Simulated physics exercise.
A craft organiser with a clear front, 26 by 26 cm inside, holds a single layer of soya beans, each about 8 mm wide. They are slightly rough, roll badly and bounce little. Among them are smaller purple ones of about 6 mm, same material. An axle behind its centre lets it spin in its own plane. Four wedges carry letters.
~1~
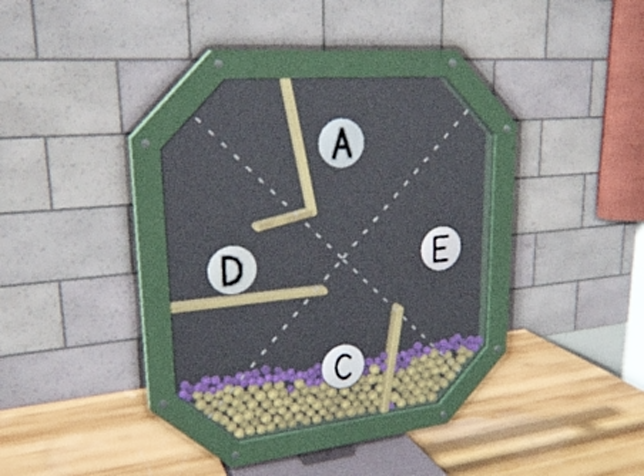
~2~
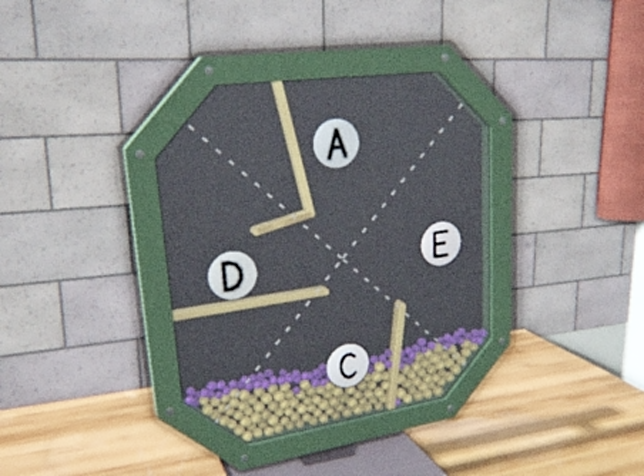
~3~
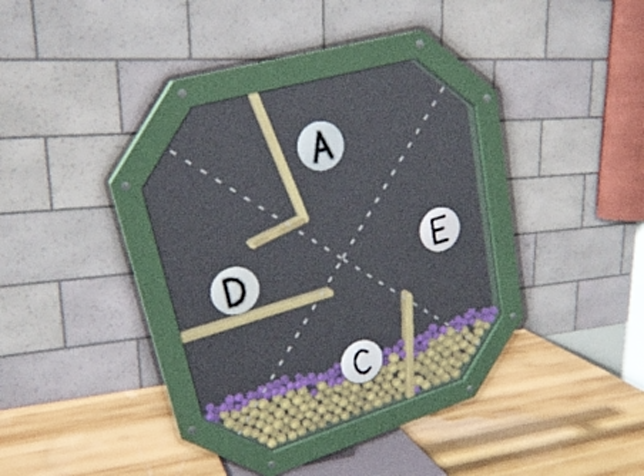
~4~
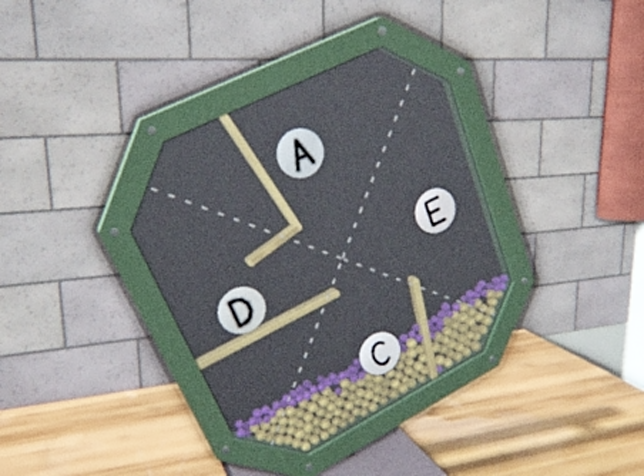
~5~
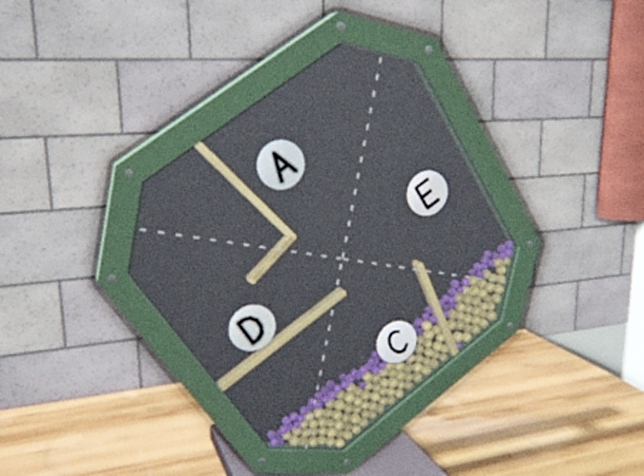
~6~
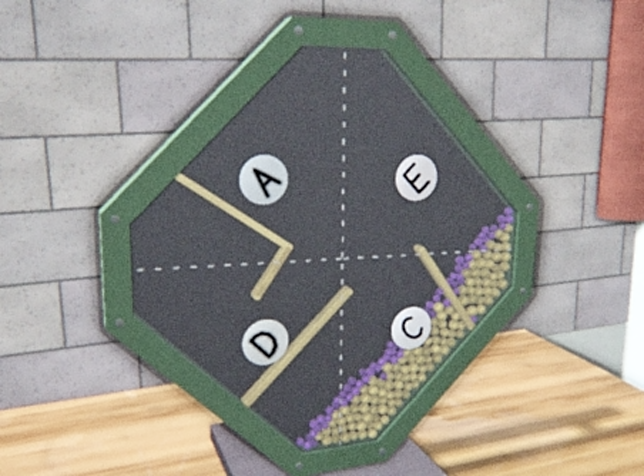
The clip opens on a green-framed, eight-sided container standing level before a block wall, with tan beads topped by purple ones along its bottom. It rotates steadily anticlockwise, its lettered labels and inner walls turning with it, while the beads stay packed against the same side, their surface now sloping steeply up to the right.
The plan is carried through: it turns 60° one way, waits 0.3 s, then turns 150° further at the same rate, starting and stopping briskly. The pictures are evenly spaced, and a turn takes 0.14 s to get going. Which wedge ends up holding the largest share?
It is E.
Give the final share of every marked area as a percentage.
Wedge A: 45; wedge C: 0; wedge D: 0; wedge E: 55.
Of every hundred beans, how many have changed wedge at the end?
Roughly 100 per cent.
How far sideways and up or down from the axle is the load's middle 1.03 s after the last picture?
Some 8 cm right and 1 cm above.
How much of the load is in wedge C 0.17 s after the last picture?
Roughly 80 per cent.
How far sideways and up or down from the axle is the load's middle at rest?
About 3 cm left and 10 cm below.
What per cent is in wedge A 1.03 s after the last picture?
Some 5 per cent.
Then, 0.17 s later than the last picture, it stands 60° anticlockwise; the beans' middle is 8 cm right of and 6 cm below the centre; C 80 %, D 15 %, E 10 %.
Then, 1.03 s later than the last picture, it stands 136° anticlockwise; the beans' middle is 8 cm right of and 1 cm above the centre; A 5 %, C 35 %, D 45 %, E 10 %.
Then, 1.58 s later than the last picture, it has come round 210° anticlockwise; the beans' middle is 1 cm right of and 1 cm below the centre; A 30 %, C 20 %, D 35 %, E 15 %.
At rest 2.9 s after the last picture, it has come round 210° anticlockwise; A 45 %, C 0 %, D 0 %, E 55 %.
